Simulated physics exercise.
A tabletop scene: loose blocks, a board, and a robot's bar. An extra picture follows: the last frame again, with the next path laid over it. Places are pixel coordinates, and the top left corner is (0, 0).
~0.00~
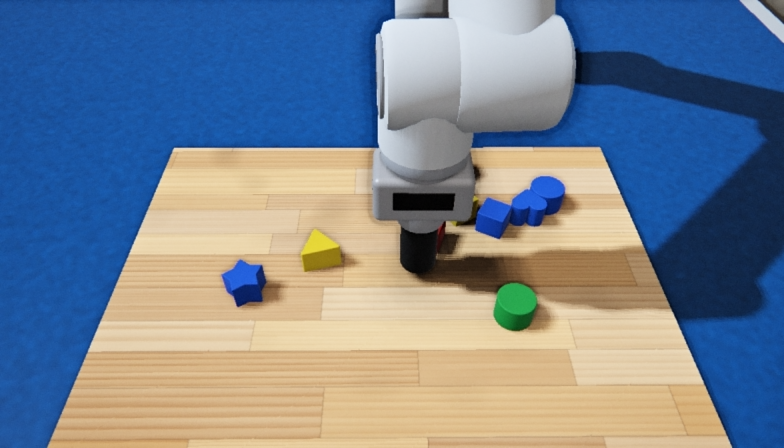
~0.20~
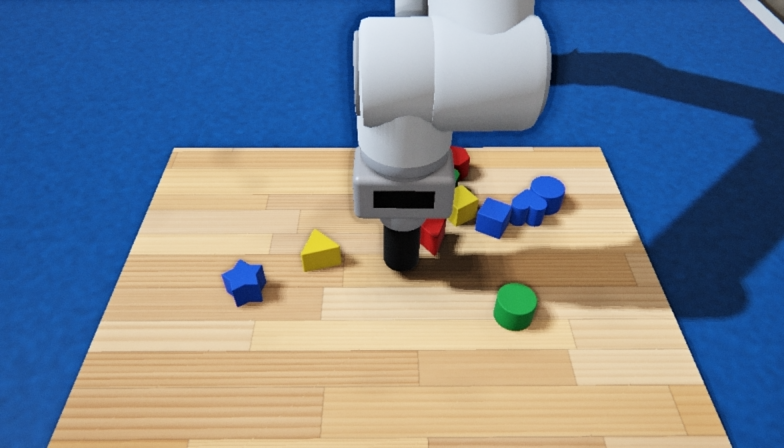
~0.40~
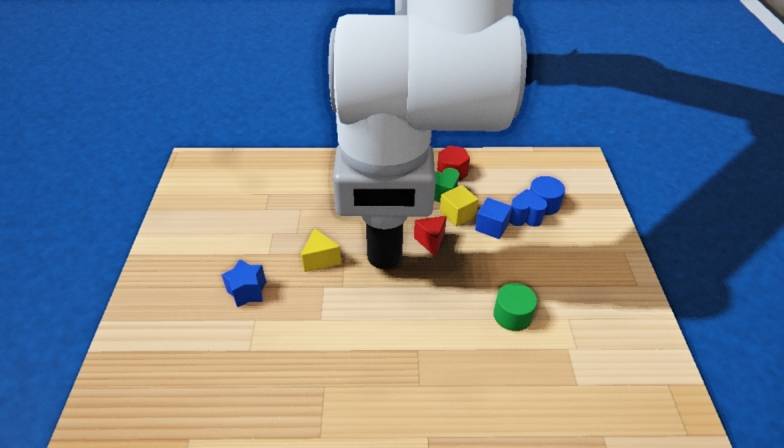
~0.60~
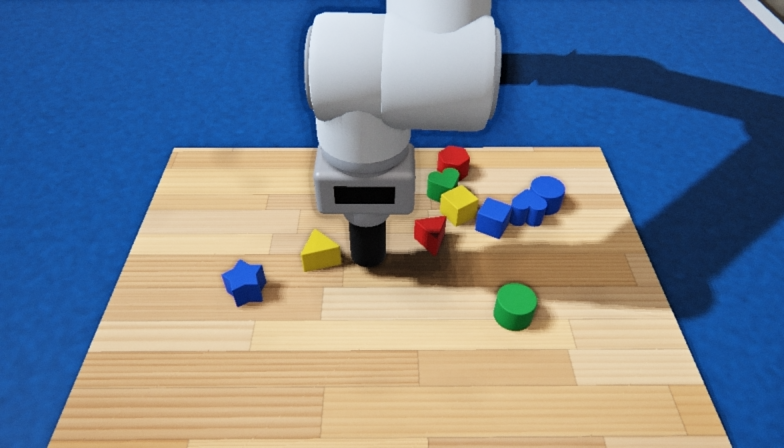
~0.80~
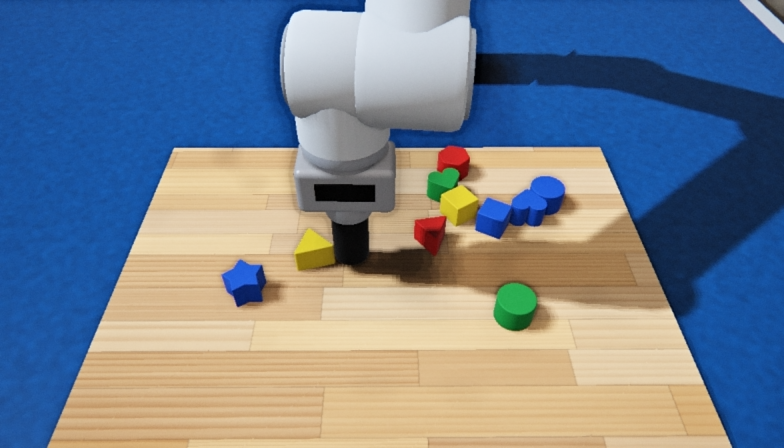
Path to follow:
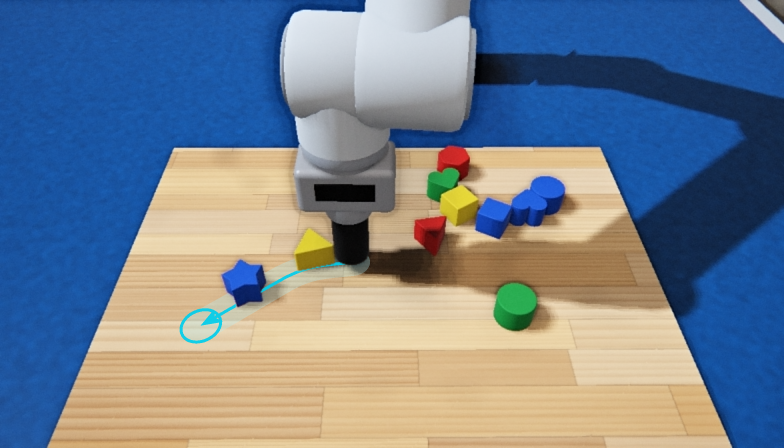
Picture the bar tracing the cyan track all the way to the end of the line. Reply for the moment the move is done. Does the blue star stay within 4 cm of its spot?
No, that is not what happens.
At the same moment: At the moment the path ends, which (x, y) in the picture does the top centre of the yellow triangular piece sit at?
At pixel (268, 241).
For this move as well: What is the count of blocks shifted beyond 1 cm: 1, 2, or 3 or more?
Two will move.
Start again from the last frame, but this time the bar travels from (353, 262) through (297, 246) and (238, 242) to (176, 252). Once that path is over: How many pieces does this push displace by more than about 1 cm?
Once the path ends, one block will have shifted.
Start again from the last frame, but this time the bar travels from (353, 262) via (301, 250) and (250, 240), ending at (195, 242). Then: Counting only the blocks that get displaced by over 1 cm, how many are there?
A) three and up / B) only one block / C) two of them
That would be B.
Drawn move, from (353, 262) via (276, 283), ending at (201, 326).
On the path given first. One third of the way, bar at (298, 262); yellow triangular piece at (274, 241), turned 85° clockwise.
Two thirds of the way, bar at (249, 288); blue star at (211, 284); yellow triangular piece at (268, 241), turned 100° clockwise.
At the end, bar at (197, 317); blue star at (168, 294), turned 30° clockwise; yellow triangular piece at (268, 241), turned 100° clockwise; red triangular piece still.
